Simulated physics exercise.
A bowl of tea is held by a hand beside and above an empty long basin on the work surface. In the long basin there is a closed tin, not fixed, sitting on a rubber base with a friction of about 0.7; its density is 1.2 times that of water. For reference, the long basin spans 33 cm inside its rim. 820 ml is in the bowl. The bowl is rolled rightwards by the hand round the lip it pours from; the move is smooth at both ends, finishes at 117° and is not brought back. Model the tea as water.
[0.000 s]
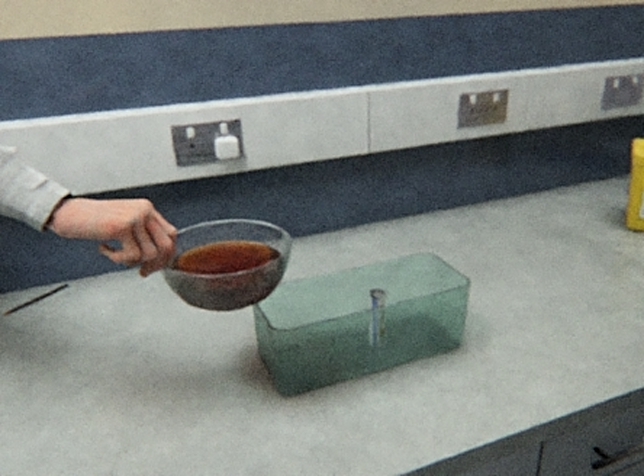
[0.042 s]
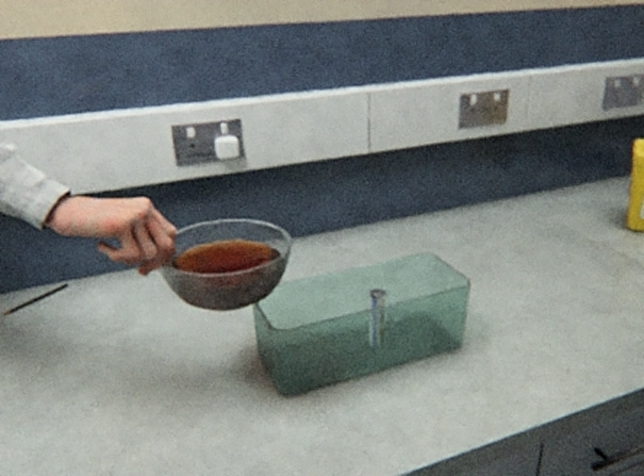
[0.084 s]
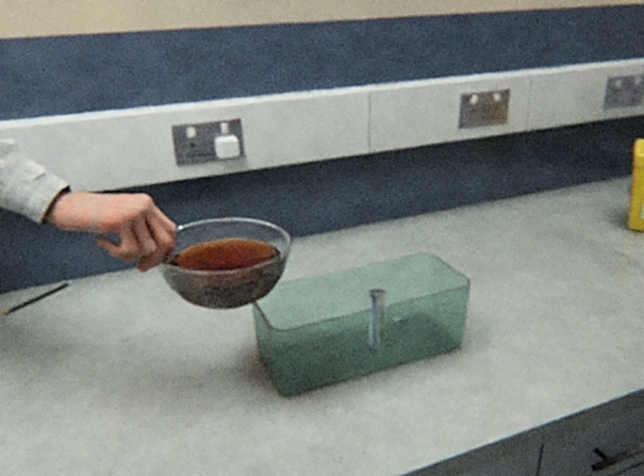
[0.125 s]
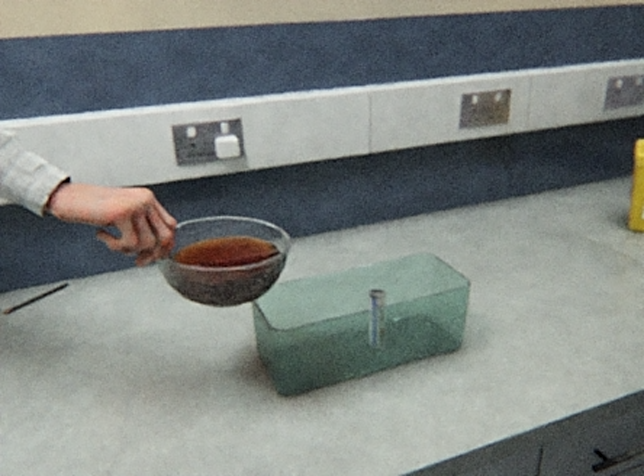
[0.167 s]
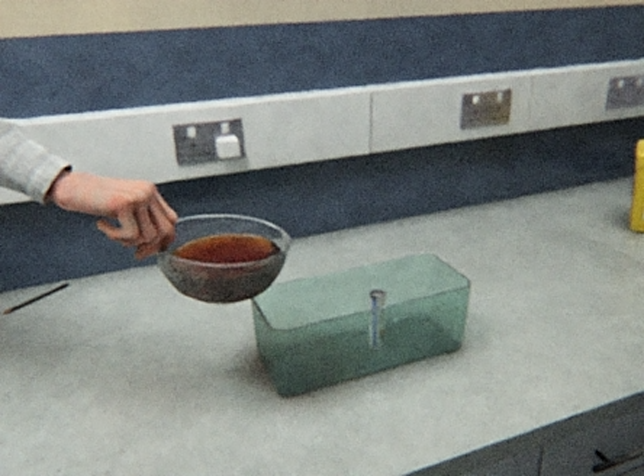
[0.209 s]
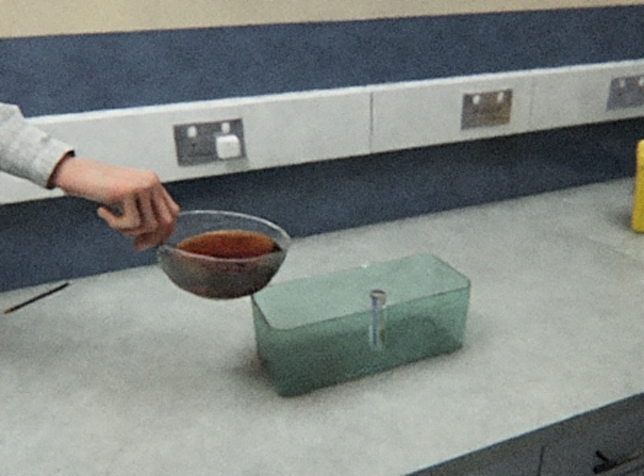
At first, a hand reaching in from the left holds a clear glass bowl of reddish-brown liquid, level, beside and above a greenish see-through basin with a small upright object inside. Then the hand slowly tilts the bowl slightly to the right, its left side rising a little while the basin stays still.
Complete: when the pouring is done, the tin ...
... has gone over.
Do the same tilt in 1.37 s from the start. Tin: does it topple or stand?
Result: Tin tipped over.
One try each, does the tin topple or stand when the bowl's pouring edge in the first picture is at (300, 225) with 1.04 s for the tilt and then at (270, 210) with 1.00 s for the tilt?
First it tips over; then it tips over.
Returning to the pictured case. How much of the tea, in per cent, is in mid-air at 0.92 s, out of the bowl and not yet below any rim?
Near 10 percent.
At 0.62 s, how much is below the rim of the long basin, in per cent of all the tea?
Fraction in basin: Approx. 6%.
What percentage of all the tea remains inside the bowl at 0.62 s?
Roughly 54 %.
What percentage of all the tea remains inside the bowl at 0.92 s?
I'd say some 0 per cent remains.
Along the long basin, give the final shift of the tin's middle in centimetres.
Shift of tin centre: Approx. 7.5 cm.
After 0.62 s the tilt is 72° and 53 per cent is still to pour; the tin stands where it began.
After 0.92 s the tilt is 111° and 0 per cent is still to pour; the tin leans 24°.
After 1.24 s the tilt is 117° and 0 per cent is still to pour; the tin lies on its side.
After 1.58 s the tilt is 117° and 0 per cent is still to pour; the tin lies on its side.
In the end the tin lies on its side.
